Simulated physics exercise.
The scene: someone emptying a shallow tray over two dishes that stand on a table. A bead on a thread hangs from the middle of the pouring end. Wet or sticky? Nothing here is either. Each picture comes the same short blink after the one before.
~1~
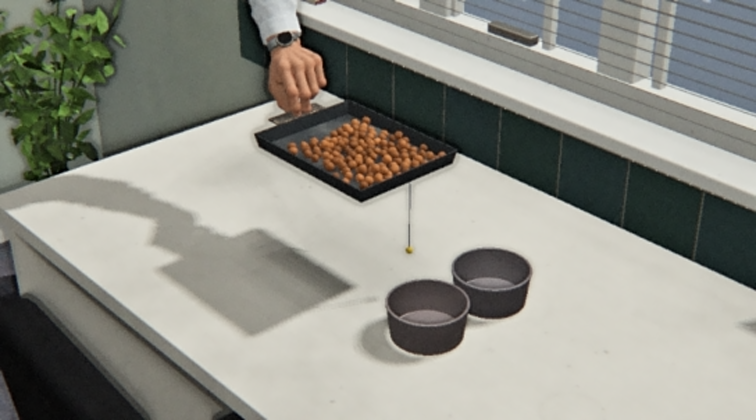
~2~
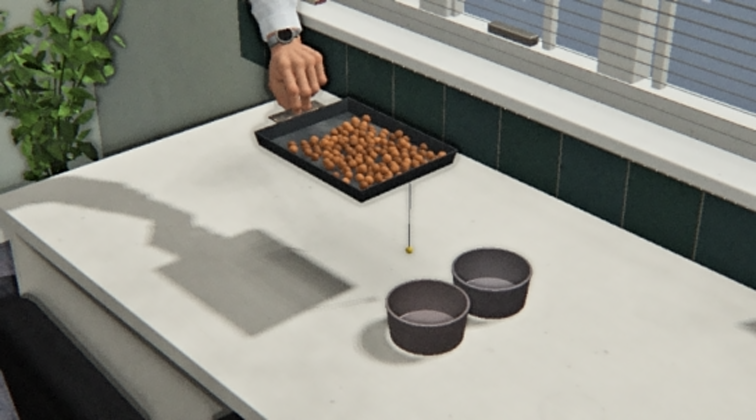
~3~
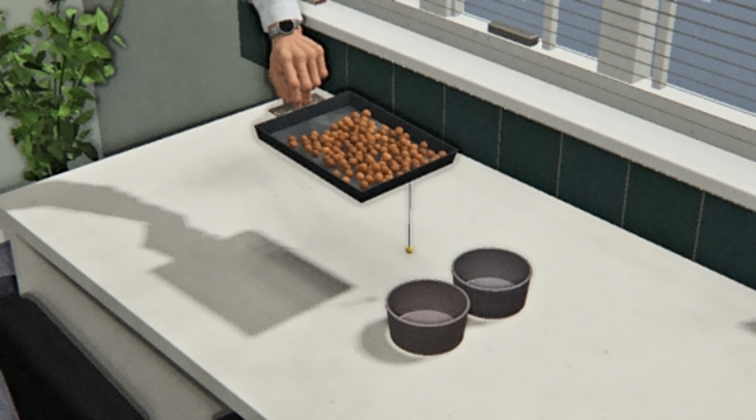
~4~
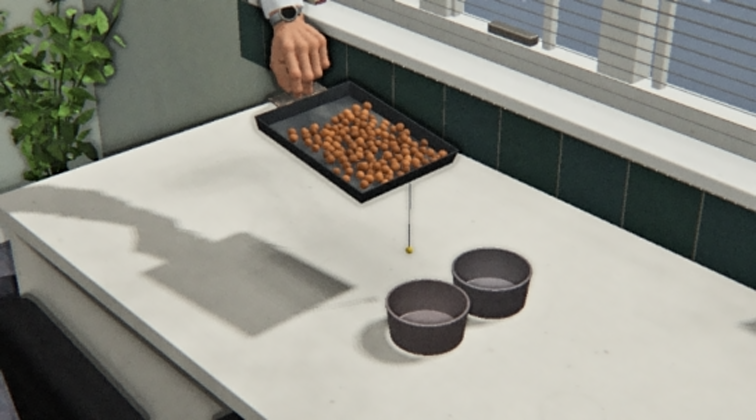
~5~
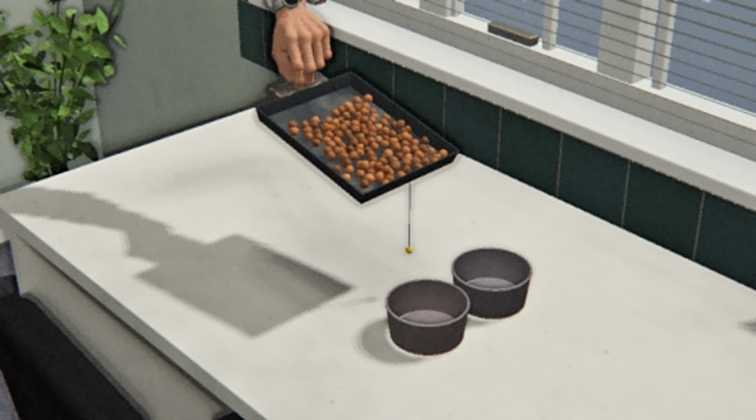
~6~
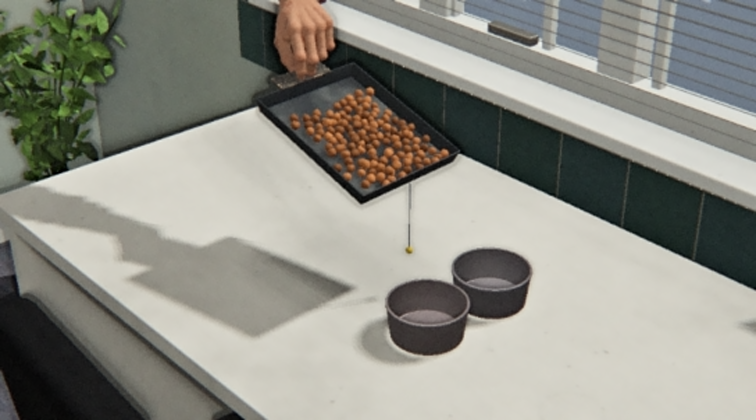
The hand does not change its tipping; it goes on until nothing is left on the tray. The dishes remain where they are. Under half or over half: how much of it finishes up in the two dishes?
Over half.
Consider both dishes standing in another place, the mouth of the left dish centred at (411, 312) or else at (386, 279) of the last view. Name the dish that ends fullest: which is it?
Taking the places in turn, it's the right side and then the left side.
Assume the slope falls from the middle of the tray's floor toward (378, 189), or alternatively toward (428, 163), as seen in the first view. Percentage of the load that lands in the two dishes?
First case about 30 percent; second case about 10 percent.
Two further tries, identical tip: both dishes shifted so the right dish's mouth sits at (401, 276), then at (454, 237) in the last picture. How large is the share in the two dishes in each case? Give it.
It comes to roughly 40 per cent in one try and roughly 10 per cent in the next.
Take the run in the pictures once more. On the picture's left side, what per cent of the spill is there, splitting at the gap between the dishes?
That would be roughly 80 per cent.
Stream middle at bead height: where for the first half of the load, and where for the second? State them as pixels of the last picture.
Roughly at (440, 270) first, and then at (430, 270).
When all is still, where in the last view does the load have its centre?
Centre at rest, last view: Approx. (440, 317).
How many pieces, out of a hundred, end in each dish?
Per cent held at the end: Left dish 40, right dish 30.
Soon, tray tipped steeply; all on the tray.
A while on, tray tipped past a quarter turn; nearly all on the tray; a stray few in the air.
Towards the end, tray tipped past a quarter turn; about a third in the left dish; about a quarter in the right dish; about a third outside both.
Finally, tray tipped past a quarter turn; about a third in the left dish; about a quarter in the right dish; about a third outside both.
